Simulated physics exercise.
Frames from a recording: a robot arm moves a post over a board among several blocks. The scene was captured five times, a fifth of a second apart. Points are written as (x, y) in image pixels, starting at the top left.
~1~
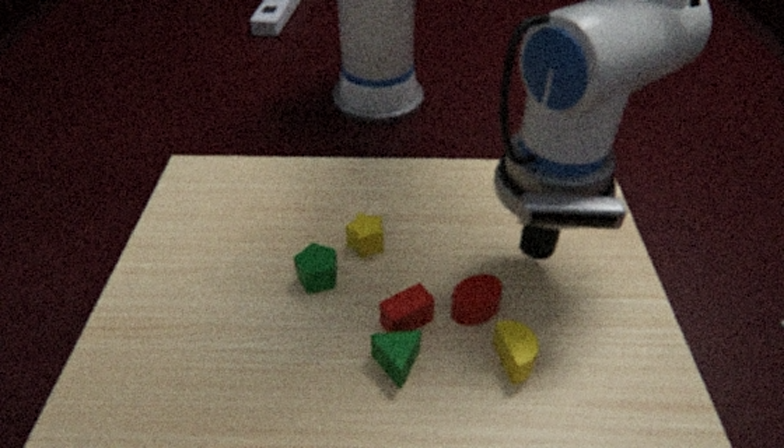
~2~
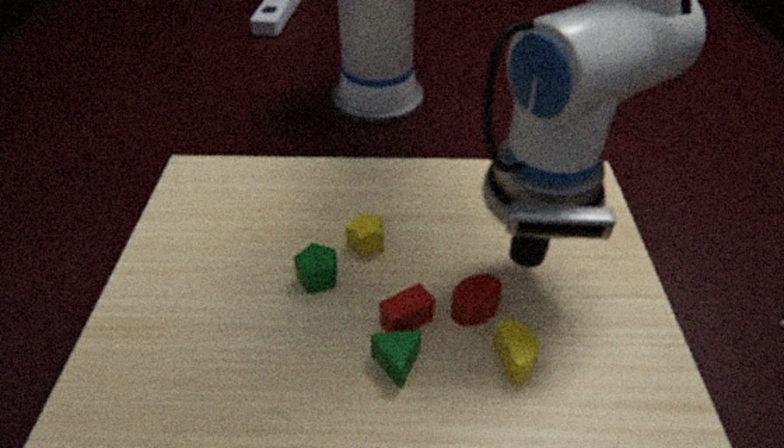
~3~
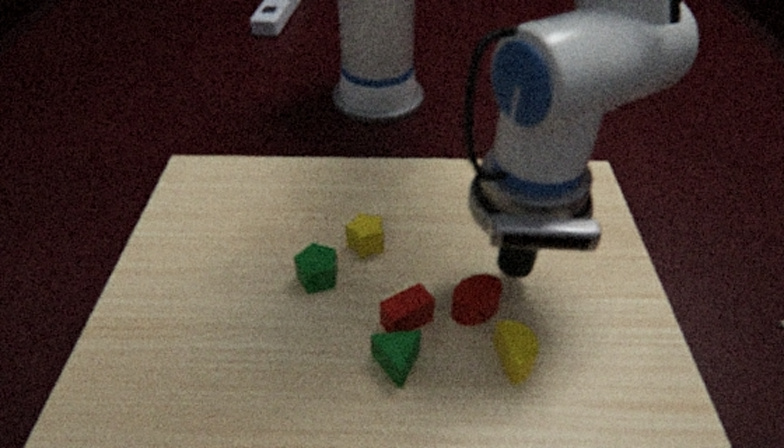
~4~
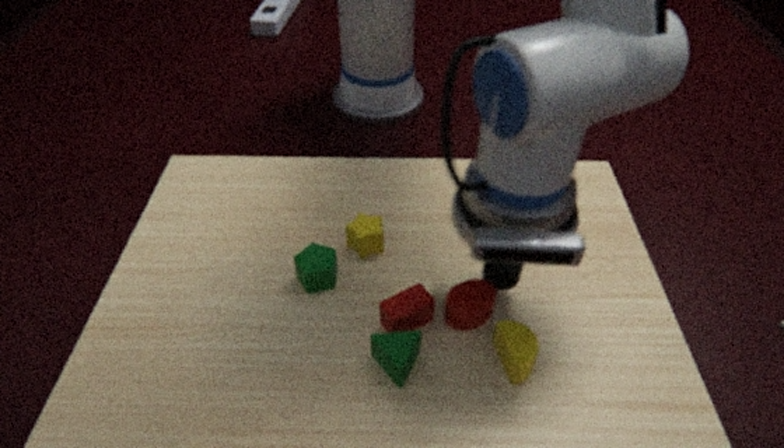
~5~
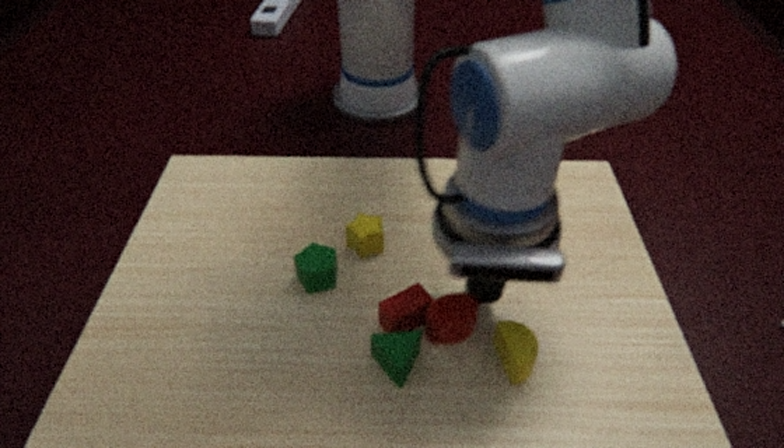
Robot arm lowering its dark post toward the viewer and left, nudging a red oval block slightly among colored blocks on a wooden board.
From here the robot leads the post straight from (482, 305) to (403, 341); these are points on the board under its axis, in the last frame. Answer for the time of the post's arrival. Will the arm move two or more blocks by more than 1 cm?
Yes
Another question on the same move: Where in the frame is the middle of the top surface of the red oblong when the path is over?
It is at (362, 304).
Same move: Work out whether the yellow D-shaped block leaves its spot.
Same place.
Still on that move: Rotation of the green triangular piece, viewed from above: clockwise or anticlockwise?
Clockwise from above.
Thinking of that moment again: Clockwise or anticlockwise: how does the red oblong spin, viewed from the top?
It goes clockwise.
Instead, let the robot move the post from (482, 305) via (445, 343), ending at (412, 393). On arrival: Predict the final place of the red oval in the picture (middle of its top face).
Expect it around (376, 353).
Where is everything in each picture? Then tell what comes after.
In the first frame, post tip at (537, 248); block tops, green triangular piece at (398, 344); red oblong at (407, 301); red oval at (478, 289); yellow D-shaped block at (519, 340).
In the second frame, post at (527, 256); blocks unchanged.
In the third frame, post at (515, 265); blocks unchanged.
In the fourth frame, post at (501, 277); red oval at (471, 294).
In the fifth frame, post at (484, 290); green triangular piece at (398, 344); red oblong at (406, 301); red oval at (453, 308); yellow D-shaped block at (519, 340).
The first path, step by step. Halfway along, post at (445, 309); green triangular piece at (375, 361), turned 25° clockwise; red oblong at (397, 302); red oval at (417, 334), turned 15° anticlockwise.
At the end, post at (404, 327); green triangular piece at (358, 382), turned 85° clockwise; red oblong at (362, 304), turned 45° clockwise; red oval at (393, 363), turned 60° anticlockwise; yellow D-shaped block in place.
